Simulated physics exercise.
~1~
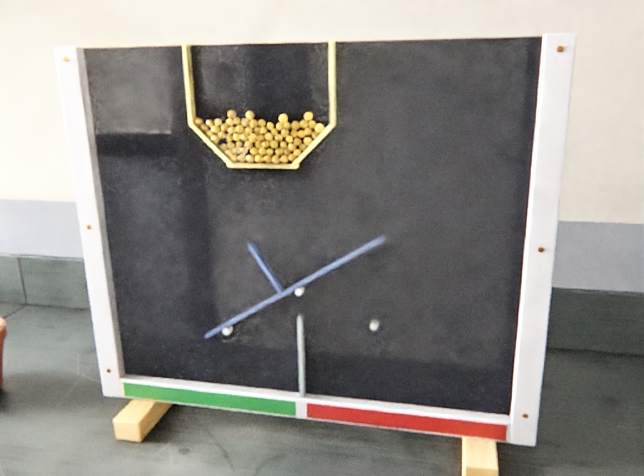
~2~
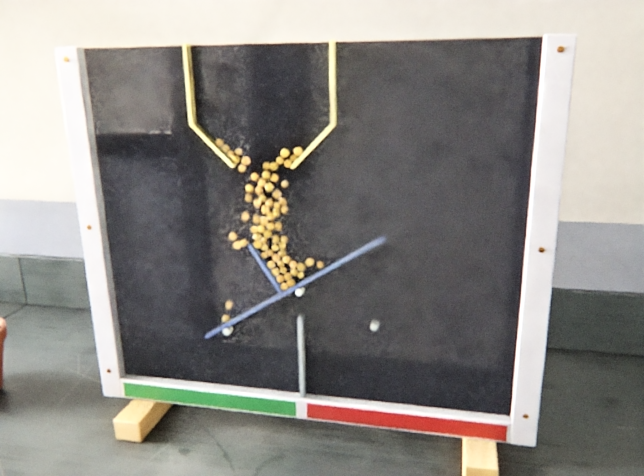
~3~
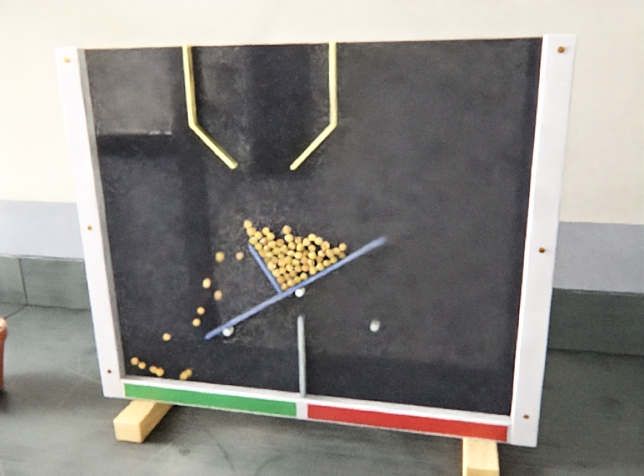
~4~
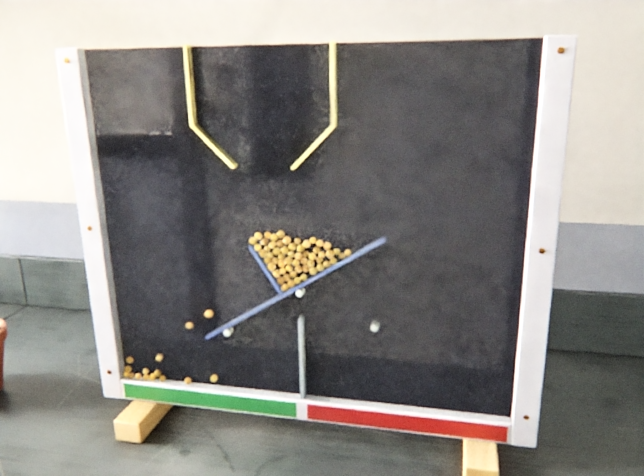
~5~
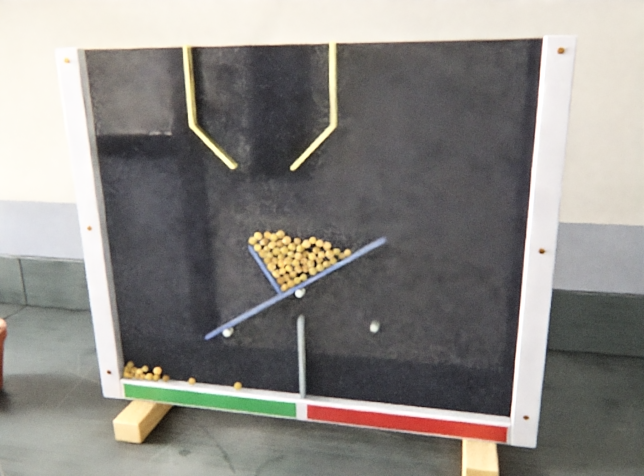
The clip opens on a dark, clear-faced case standing on a counter, with chickpeas heaped in a yellow hopper above a tilted blue tray and two bins, green on the left and red on the right. The bottom of the hopper opens and the chickpeas pour down onto the tray. Most pile up between its upright fin and its raised right arm, while some spill left and roll off the low end. The last stragglers drop toward the green bin. At the end, the tray still leans down to the left holding the bulk, a small part lies in the green bin, and the red bin is empty.
